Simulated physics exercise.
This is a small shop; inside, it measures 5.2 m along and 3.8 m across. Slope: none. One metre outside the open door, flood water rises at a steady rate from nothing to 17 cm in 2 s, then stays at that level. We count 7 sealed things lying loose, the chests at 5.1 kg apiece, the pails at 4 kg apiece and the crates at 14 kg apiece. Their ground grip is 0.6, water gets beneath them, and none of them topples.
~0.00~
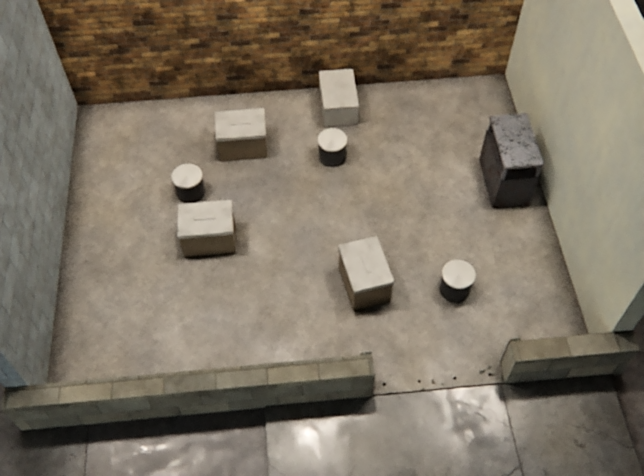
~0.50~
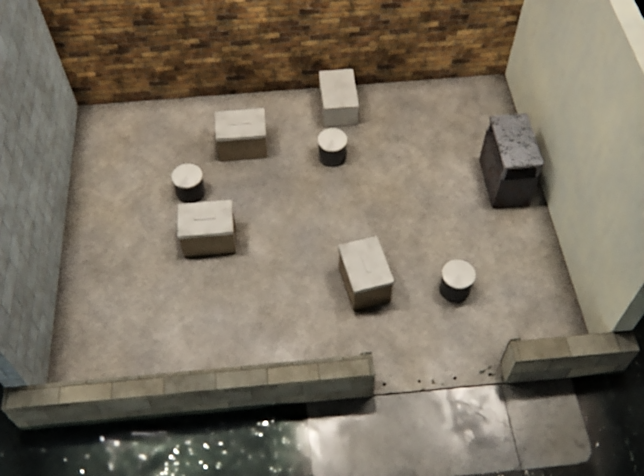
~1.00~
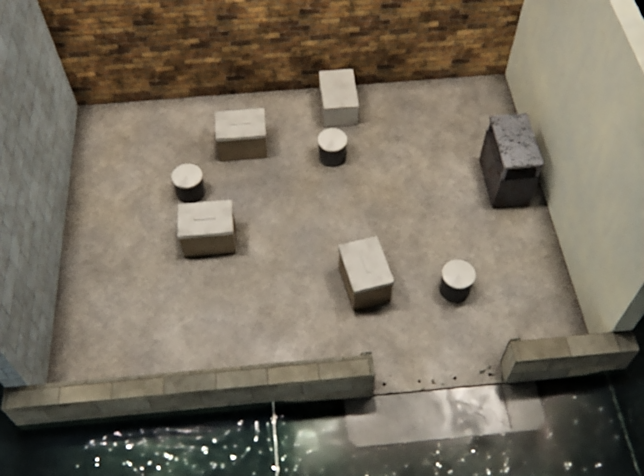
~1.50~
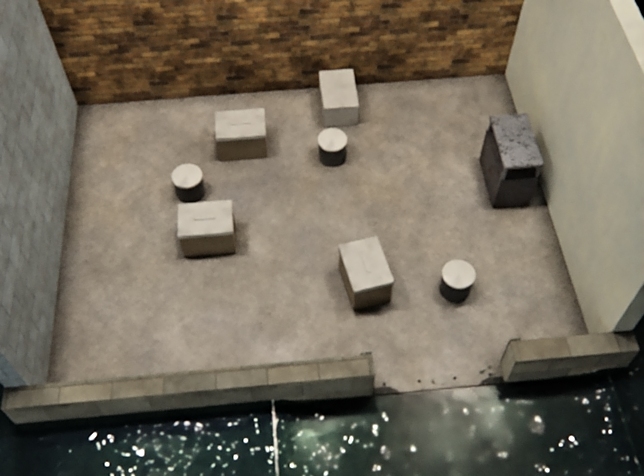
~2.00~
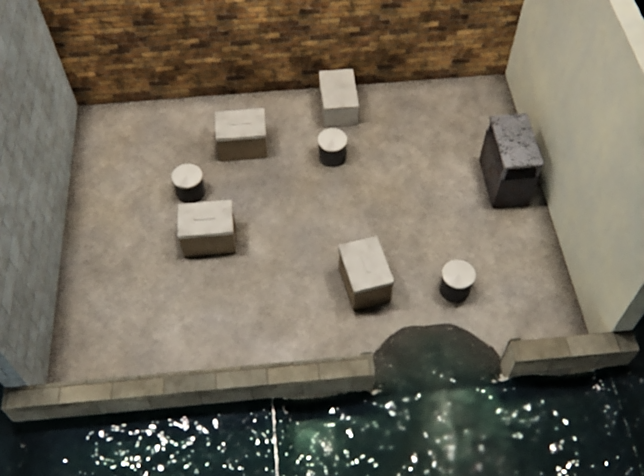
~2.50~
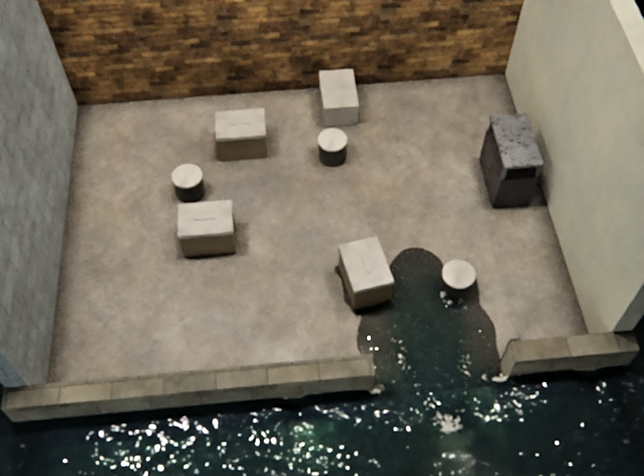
Dark water spreads outside the low wall, then flows through the gap onto the floor.
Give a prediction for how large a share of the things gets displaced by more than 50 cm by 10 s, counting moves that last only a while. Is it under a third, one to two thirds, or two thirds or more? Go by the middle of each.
Two thirds or more.
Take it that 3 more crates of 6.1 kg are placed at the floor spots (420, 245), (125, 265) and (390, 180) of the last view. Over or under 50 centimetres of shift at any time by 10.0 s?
Result, in listed order: Exceeded / not exceeded / exceeded.
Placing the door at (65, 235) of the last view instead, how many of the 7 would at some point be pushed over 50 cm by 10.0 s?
Result: 5 of them.
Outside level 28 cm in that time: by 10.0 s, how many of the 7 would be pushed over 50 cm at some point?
Then it comes to 7.
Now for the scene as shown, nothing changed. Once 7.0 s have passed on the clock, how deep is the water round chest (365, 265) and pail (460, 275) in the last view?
I'd estimate 4 cm for the first and 7 cm for the second.
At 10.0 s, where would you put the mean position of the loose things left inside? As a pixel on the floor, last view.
They're centred close to (196, 161).
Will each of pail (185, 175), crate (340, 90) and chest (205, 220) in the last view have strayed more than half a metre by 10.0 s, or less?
Taking them in turn, the first is within the limit, the second beyond the limit and the third within the limit.
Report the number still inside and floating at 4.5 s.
That would be 0 of them.
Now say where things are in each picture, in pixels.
In the first frame, a pail at (459, 274) rests on the ground; a chest at (240, 123) rests on the ground; 0.0 m2 under water; 0 of 7 have shifted.
In the second frame, a pail at (459, 274), on the bottom; a chest at (240, 123), on the bottom; 0.0 m2 under water; 0 of 7 have shifted.
In the third frame, a pail at (459, 274), on the bottom; a chest at (240, 123) rests on the ground; 0.0 m2 under water; 0 of 7 have shifted.
In the fourth frame, a pail at (459, 274) rests on the ground; a chest at (240, 123) rests on the ground; 0.0 m2 under water; 0 of 7 have shifted.
In the fifth frame, a pail at (459, 274), on the bottom; a chest at (240, 123) rests on the ground; water covers 0.4 m2; 0 of 7 have shifted.
In the sixth frame, a pail at (459, 274), on the bottom; a chest at (240, 123), on the bottom; 1.2 m2 under water; 0 of 7 have shifted.
After 3.5 s 1 of 7 are over 50 cm from their spots; 0 afloat.
After 4.5 s 2 of 7 are over 50 cm from their spots; 0 afloat.
After 7.0 s 4 of 7 are over 50 cm from their spots; 5 afloat.
After 10.0 s 5 of 7 are over 50 cm from their spots, and 5 have been at some point; 5 afloat.
